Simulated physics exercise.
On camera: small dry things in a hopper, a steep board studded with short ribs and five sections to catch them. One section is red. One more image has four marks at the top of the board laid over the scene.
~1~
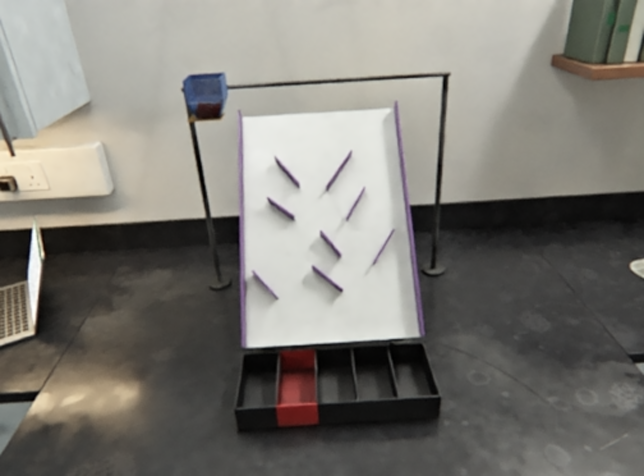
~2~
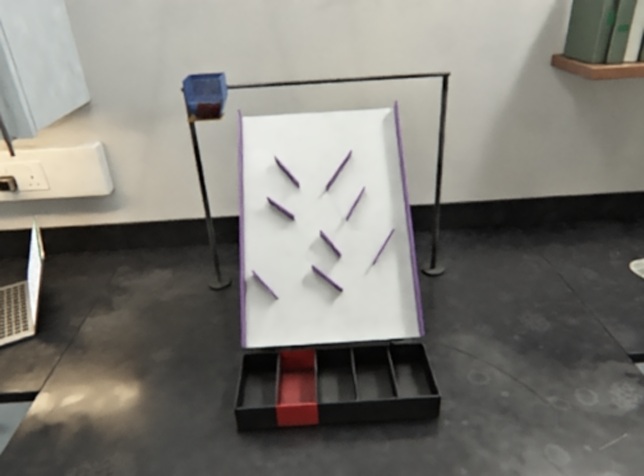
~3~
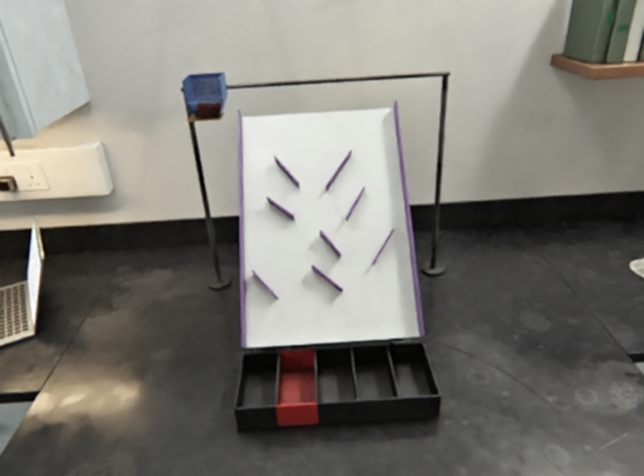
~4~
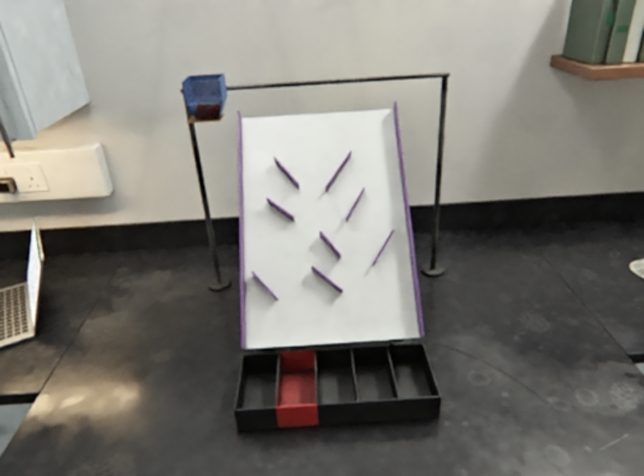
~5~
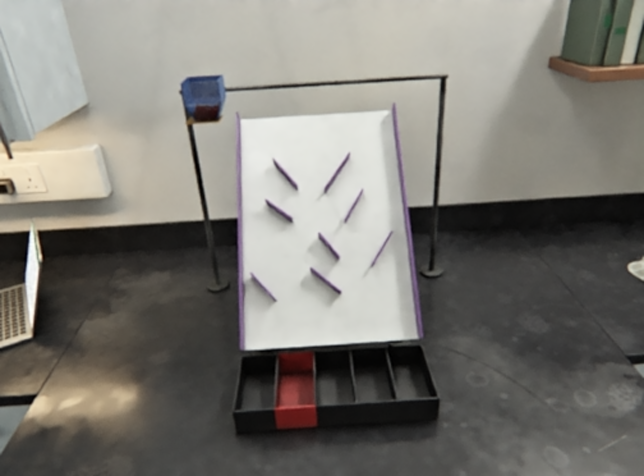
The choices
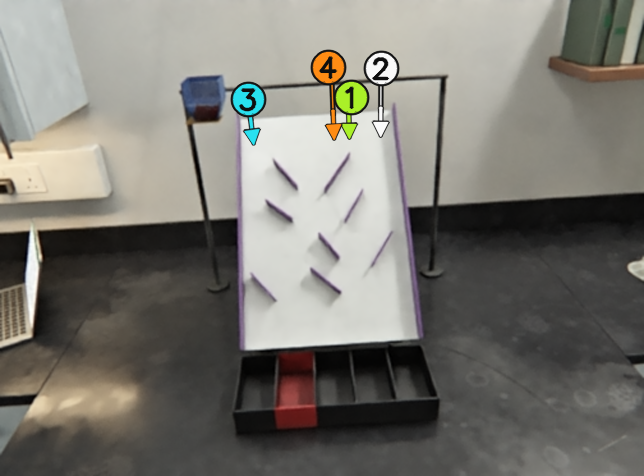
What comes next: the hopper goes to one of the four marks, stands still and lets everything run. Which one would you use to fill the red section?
4 works best here.
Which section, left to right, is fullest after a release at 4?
The second from the left.
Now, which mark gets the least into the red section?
It is 2.
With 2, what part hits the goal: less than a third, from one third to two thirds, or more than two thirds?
Less than a third.
On the marked copy, mark 1 meets the board at (349, 133); mark 2 meets the board at (380, 131); mark 3 meets the board at (253, 139); mark 4 meets the board at (334, 134).
Choosing 1, about a third in the red section, about two thirds in other sections.
Choosing 2, none in the red section, all in other sections.
Choosing 3, about a quarter in the red section, about two thirds in other sections, a small part held on the board.
Choosing 4, about two thirds in the red section, about a quarter in other sections.
